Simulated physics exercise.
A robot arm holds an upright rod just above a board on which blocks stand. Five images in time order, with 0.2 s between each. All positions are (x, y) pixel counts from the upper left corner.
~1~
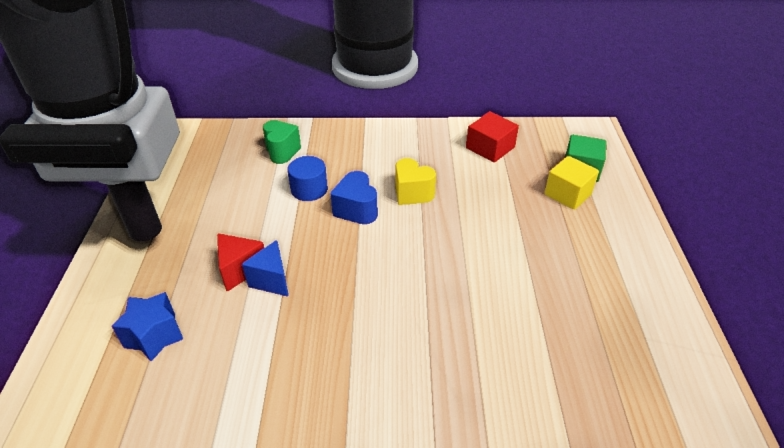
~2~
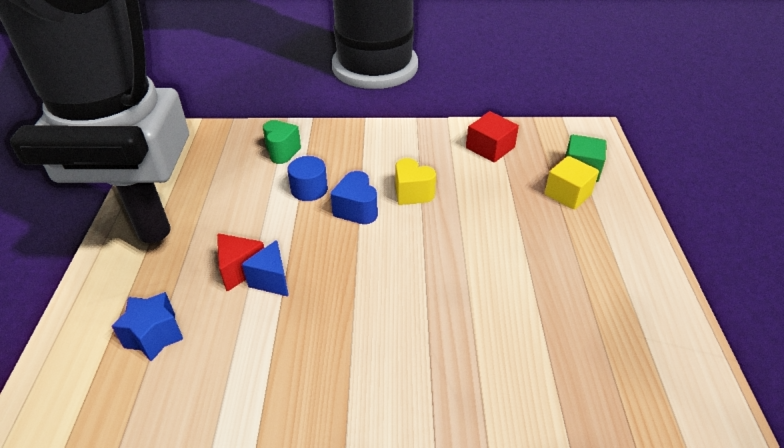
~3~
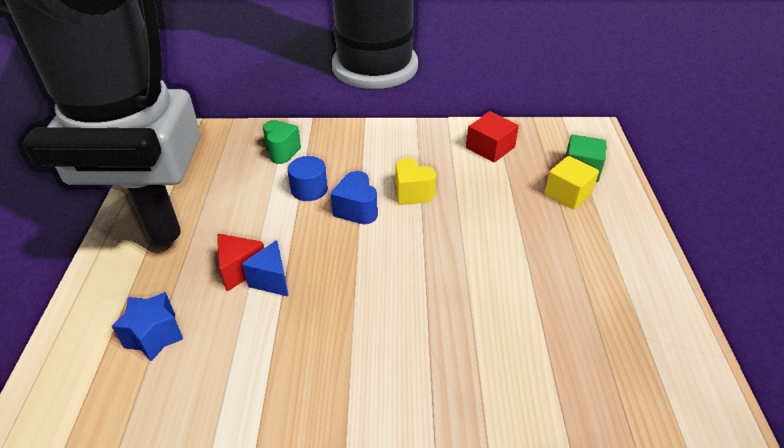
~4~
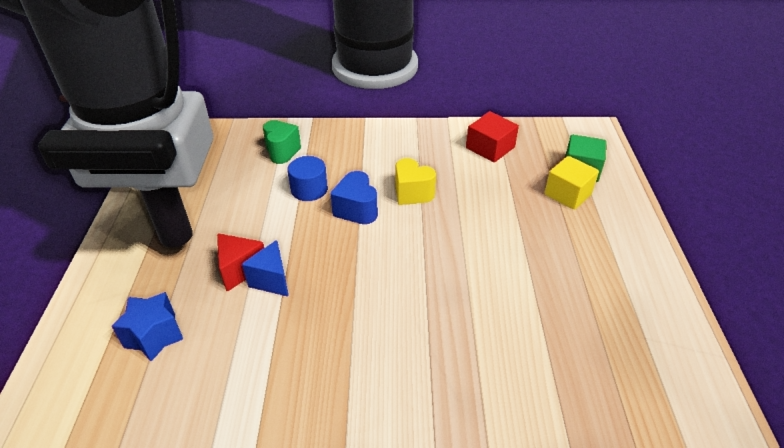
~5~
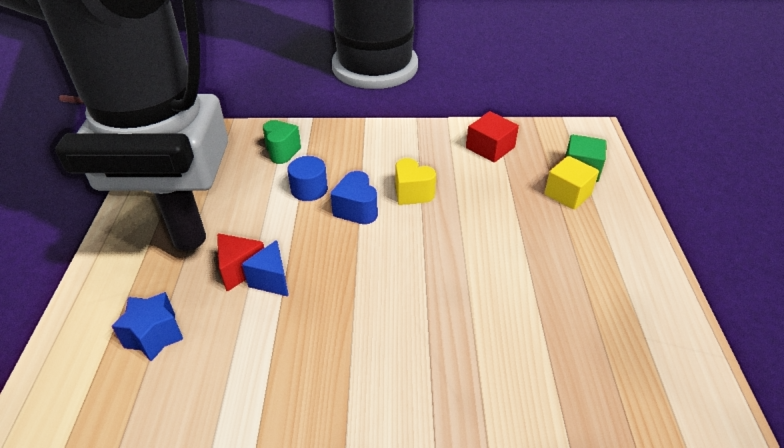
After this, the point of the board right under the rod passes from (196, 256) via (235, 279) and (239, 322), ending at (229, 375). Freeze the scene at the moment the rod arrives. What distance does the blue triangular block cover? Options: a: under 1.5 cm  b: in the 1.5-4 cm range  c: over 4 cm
Option b.
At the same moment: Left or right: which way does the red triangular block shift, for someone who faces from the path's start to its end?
It moves off to the left.
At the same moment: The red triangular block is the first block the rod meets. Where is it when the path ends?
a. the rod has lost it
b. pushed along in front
That would be a.
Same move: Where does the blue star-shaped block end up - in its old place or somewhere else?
Left where it is.
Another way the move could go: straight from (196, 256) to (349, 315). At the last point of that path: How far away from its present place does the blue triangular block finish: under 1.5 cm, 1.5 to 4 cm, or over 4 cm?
The block shifts more than 4 cm.
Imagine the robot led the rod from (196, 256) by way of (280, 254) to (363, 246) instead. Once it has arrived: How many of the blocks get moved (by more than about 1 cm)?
Blocks that move over 1 cm: Two.
The first path, step by step. One third of the way, rod (231, 262); red triangular block (262, 250); blue triangular block (282, 264).
Two thirds of the way, rod (234, 306); red triangular block (266, 251); blue triangular block (285, 266).
At the end, rod (223, 360); blue star-shaped block unmoved; red triangular block (266, 251); blue triangular block (285, 266).
